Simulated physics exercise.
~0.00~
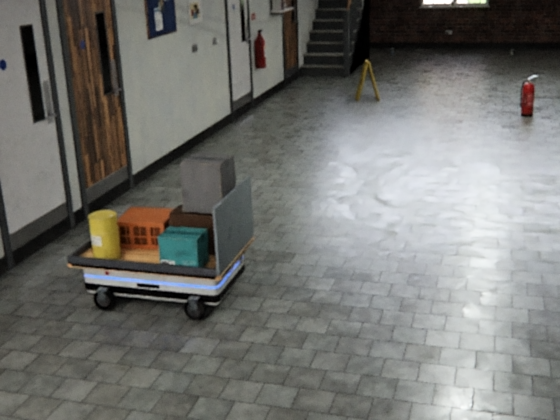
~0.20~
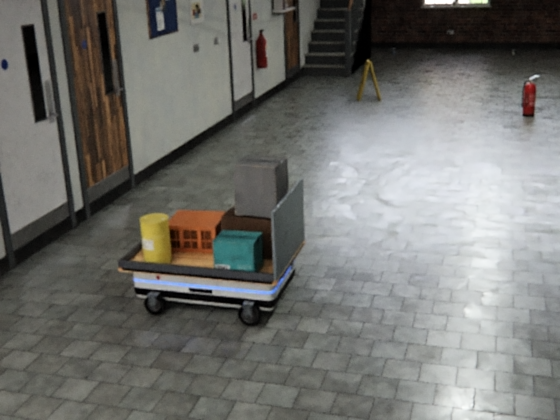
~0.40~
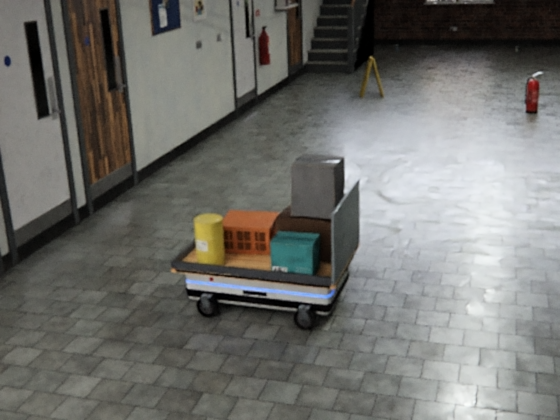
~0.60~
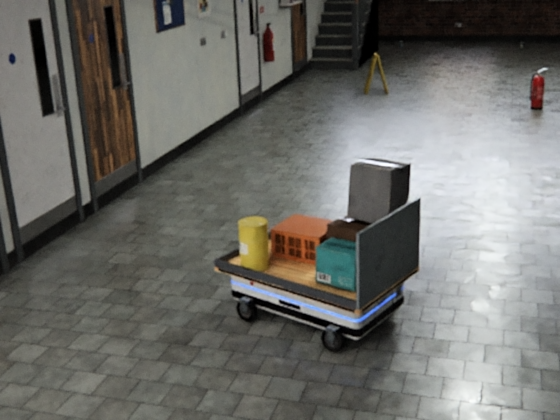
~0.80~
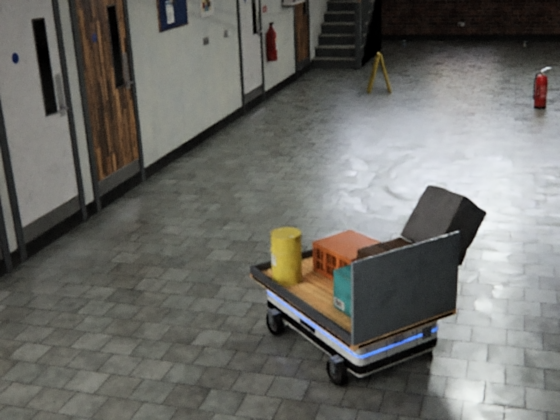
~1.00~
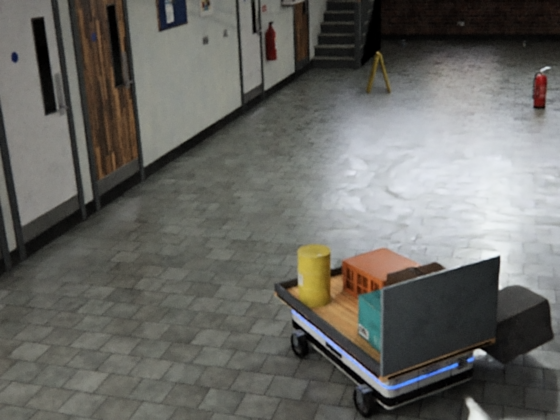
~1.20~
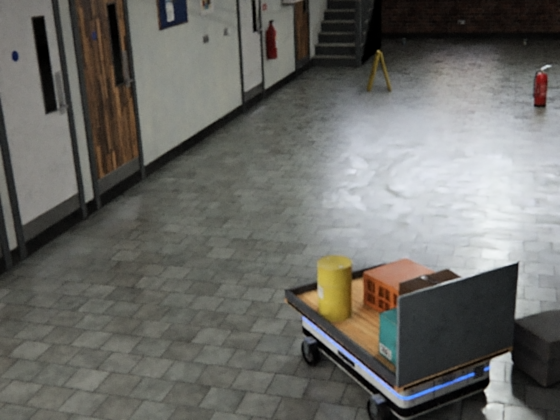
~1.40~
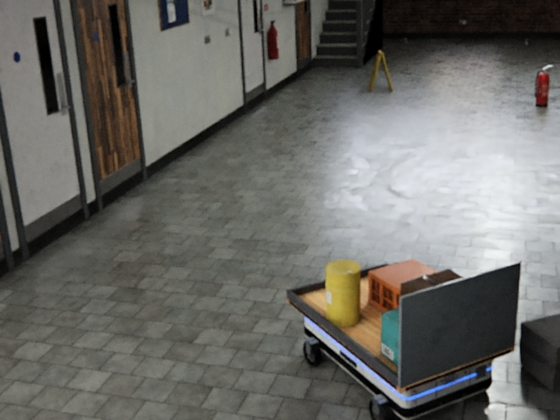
The footage shows a low cart carrying a yellow canister, an orange crate, and turquoise, brown and grey boxes rightward across a tiled floor. As it turns toward the viewer, the grey box tips over the tall board and drops to the floor, and the cart stops beside it, still holding the rest.
